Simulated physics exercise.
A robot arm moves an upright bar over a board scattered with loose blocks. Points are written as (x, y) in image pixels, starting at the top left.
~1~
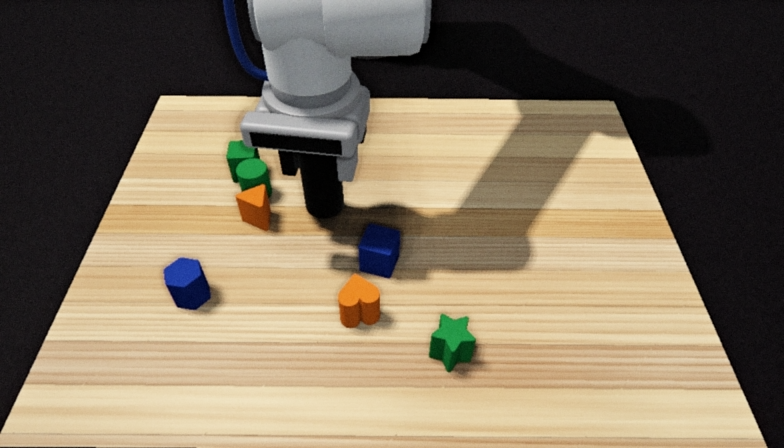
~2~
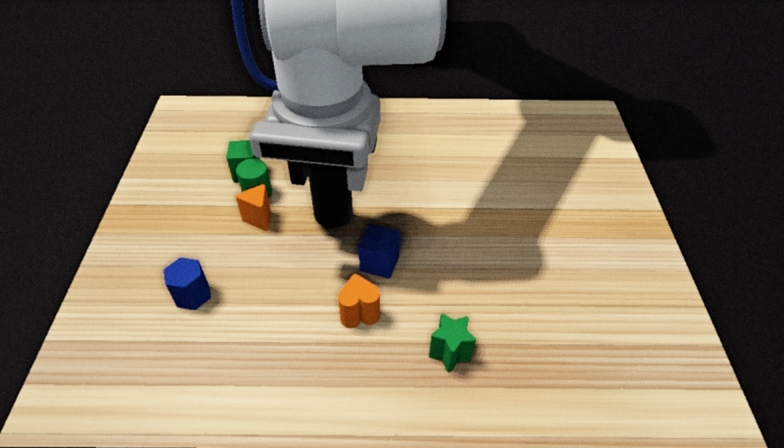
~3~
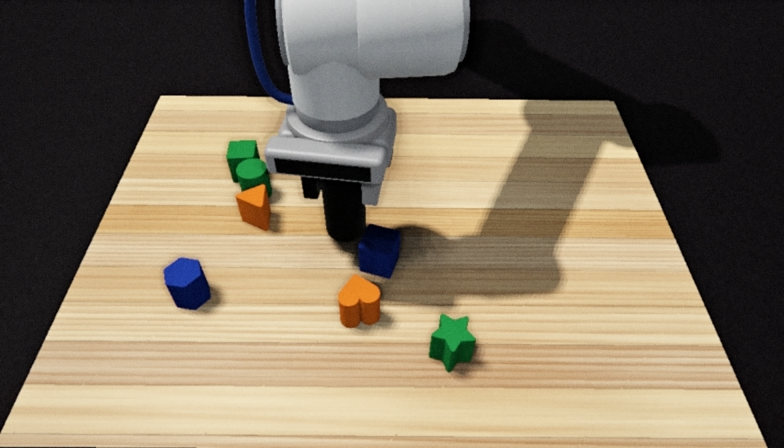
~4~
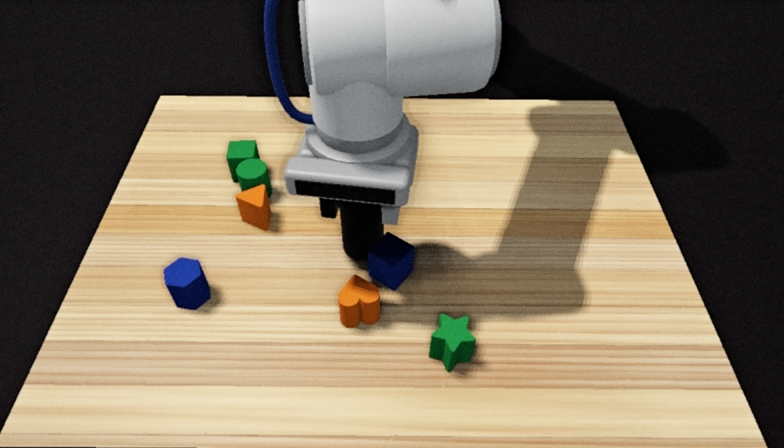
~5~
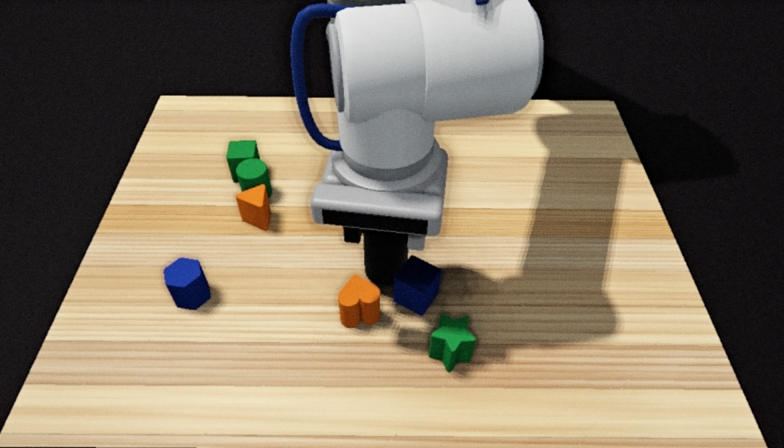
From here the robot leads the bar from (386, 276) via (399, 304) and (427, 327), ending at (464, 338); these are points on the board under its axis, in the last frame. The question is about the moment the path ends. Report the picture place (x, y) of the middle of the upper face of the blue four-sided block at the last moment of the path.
My prediction: (510, 306).
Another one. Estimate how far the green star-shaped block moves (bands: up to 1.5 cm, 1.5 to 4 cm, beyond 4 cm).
It moves a fair bit, 1.5 to 4 cm.
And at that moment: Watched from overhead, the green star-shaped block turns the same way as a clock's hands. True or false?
That claim is true.
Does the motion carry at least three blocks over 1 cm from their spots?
Going by the path, no.
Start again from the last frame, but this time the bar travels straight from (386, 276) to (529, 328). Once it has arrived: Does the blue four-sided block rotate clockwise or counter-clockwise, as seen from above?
It goes round the way clock hands do.
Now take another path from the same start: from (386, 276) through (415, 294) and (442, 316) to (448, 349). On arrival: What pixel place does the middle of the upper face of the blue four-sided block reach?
Top centre: (497, 333).
On the path given first. One third of the way, bar (400, 298); blue four-sided block (441, 293), turned 25° anticlockwise.
Two thirds of the way, bar (428, 320); blue four-sided block (472, 302), turned 40° anticlockwise; green star-shaped block (459, 337).
At the end, bar (465, 331); orange heart-shaped block unmoved; blue four-sided block (510, 306), turned 55° anticlockwise; green star-shaped block (477, 352), turned 60° clockwise.
